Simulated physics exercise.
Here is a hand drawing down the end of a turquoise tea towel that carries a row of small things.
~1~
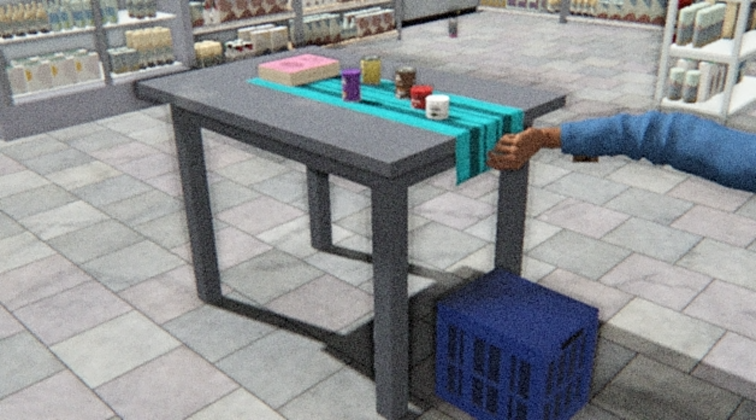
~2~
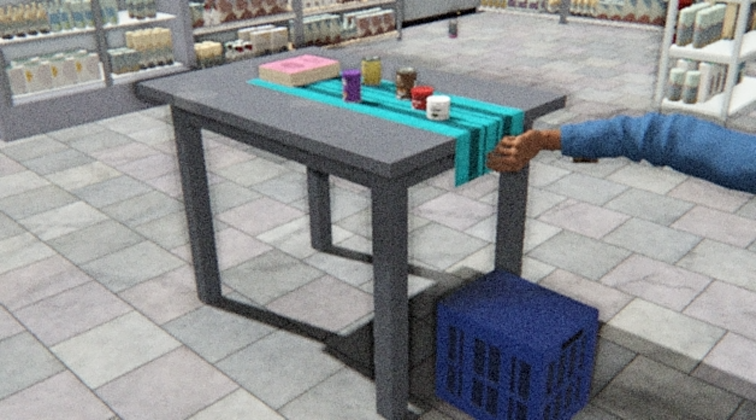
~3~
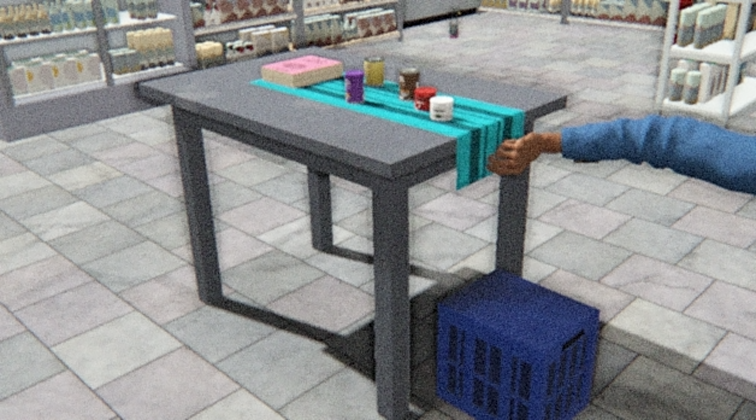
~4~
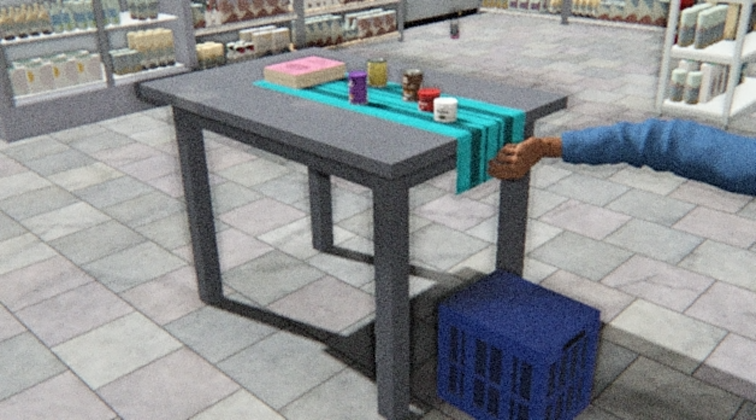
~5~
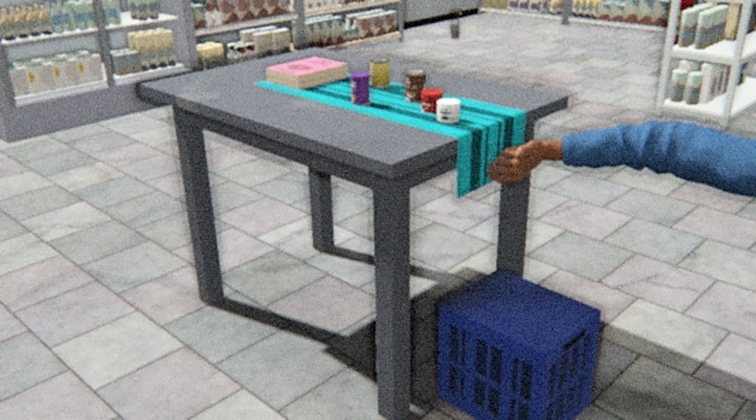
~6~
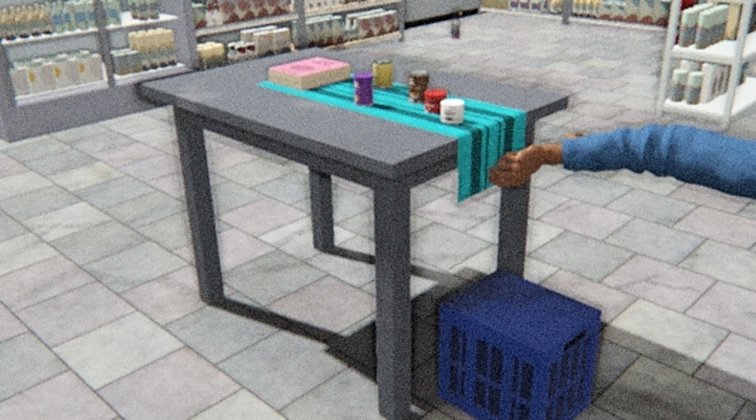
A turquoise cloth on a gray table is drawn slowly down over the edge by a hand in a blue sleeve, and the small colored containers on it shift slightly right, above a blue crate on the floor.
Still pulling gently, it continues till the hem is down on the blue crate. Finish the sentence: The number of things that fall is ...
The number of things that fall is three.
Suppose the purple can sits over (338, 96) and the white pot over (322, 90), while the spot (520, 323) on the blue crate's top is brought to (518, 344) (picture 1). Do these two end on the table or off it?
Result: Purple can still there, white pot still there.
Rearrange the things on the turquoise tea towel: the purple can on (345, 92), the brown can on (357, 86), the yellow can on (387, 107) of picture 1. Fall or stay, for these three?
Purple can: Still up. Brown can: Still up. Yellow can: Gone off.
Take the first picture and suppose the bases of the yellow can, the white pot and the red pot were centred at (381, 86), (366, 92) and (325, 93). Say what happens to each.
Note - yellow can retained, white pot retained, red pot retained.
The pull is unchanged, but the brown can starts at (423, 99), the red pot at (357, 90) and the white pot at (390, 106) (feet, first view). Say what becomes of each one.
Brown can - leaves the top. Red pot - stays aboard. White pot - leaves the top.
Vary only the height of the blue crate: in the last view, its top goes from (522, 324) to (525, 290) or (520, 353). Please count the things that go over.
It comes to 2 and 4 over the edge.
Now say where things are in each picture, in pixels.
The first frame shows hem (455, 186); white pot (438, 98); red pot (422, 89); brown can (406, 69); purple can (351, 71); yellow can (371, 57); top of the crate (520, 323).
The second frame shows hem (455, 187); white pot (439, 99).
The third frame shows hem (456, 191); red pot (426, 90).
The fourth frame shows hem (455, 195); brown can (413, 71); top of the crate (522, 324).
The fifth frame shows hem (457, 199); purple can (360, 74).
The sixth frame shows hem (457, 203); white pot (453, 102); red pot (436, 92); brown can (419, 72); purple can (364, 75); yellow can (383, 61).
A little later, hem near (491, 222); all still up.
Next, hem near (490, 258); white pot and red pot gone.
Later still, hem on the crate; white pot, red pot and brown can gone.
When it is over, hem on the crate; white pot, red pot and brown can gone. The table loses three.
